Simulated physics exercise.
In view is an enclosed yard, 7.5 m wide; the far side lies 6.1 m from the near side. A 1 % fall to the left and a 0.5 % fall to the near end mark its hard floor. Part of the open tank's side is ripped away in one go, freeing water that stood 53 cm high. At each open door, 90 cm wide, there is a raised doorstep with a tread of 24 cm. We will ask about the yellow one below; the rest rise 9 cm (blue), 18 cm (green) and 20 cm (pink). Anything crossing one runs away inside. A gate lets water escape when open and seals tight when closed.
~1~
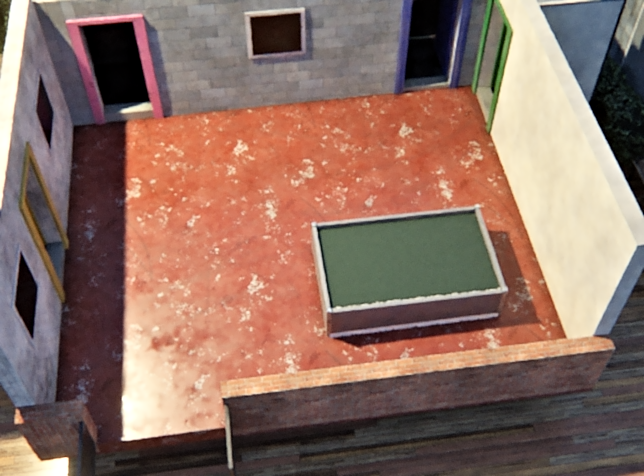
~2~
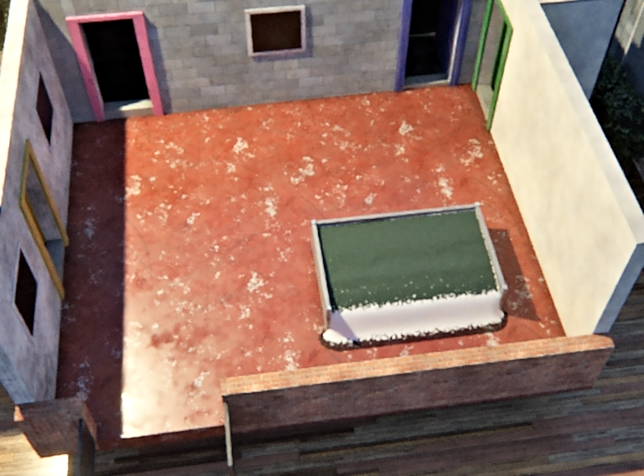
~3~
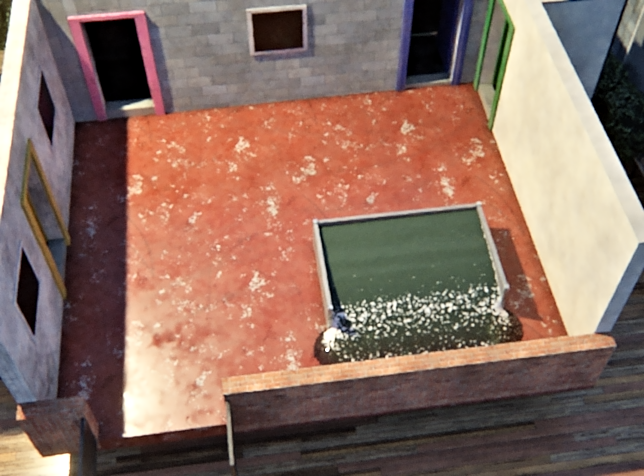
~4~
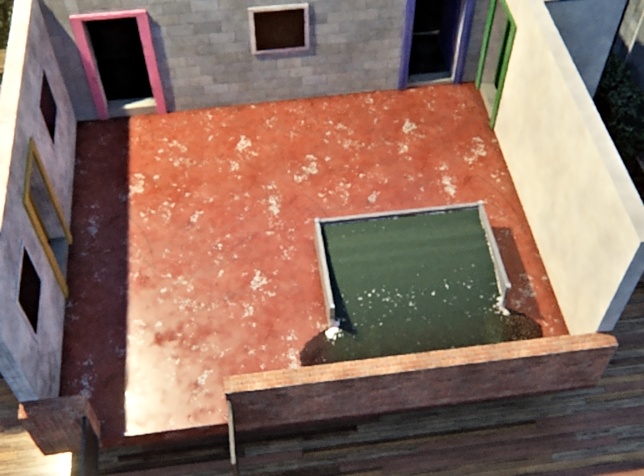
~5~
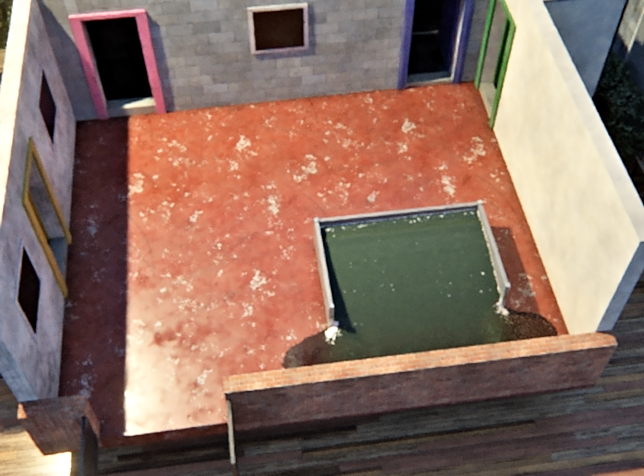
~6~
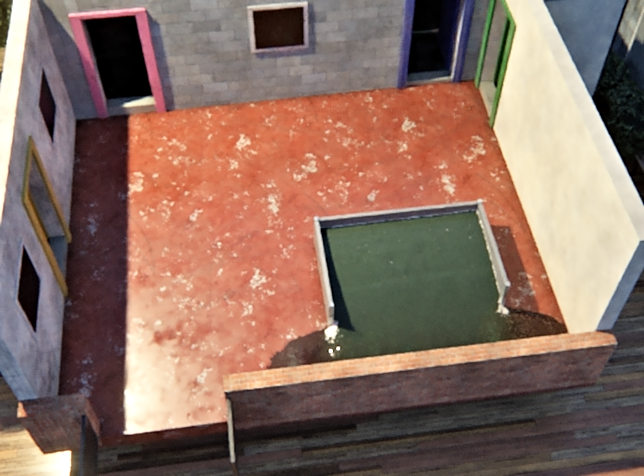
In a walled yard with a red floor, an open tank's near side gives way, green water pouring out and spreading behind the low brick wall.
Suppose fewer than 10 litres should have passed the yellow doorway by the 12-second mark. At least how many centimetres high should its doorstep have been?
I would say at least 7 cm.
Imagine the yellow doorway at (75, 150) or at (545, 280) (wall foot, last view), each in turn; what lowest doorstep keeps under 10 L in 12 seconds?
Roughly 6.5 cm, then roughly 11.5 cm.
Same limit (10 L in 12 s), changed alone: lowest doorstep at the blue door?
Blue: Roughly 10.5 cm.
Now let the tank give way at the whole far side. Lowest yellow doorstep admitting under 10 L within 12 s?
The answer is some 7.0 cm.
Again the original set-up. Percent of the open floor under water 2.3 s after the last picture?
Wet share: Near 40 %.
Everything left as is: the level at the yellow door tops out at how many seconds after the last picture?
2.8 s.
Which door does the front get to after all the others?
The pink one.
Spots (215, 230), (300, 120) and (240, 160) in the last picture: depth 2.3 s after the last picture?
Approx. 0 / 0 / 0 cm.
Then, 0.7 s after the last picture water covers 15 % of the floor, deepest (44 cm) near (572, 360); it has not reached the yellow door.
Then, 2.3 s after the last picture water covers 40 % of the floor, deepest (23 cm) near (524, 367); it has not reached the yellow door.
Then, 11.3 s after the last picture water covers 90 % of the floor, deepest (10 cm) near (70, 233); 5 cm at the yellow door, 0 litres in over its 21 cm doorstep.
At the yellow door as built, the water peaked near 12 cm, 2.9 s after the last picture.
Run again over the same 12 s with other heights there, 20 litres in over 5.5 cm, 7 litres over 7.5 cm. The limit of 10 litres is kept from about 7 cm up.
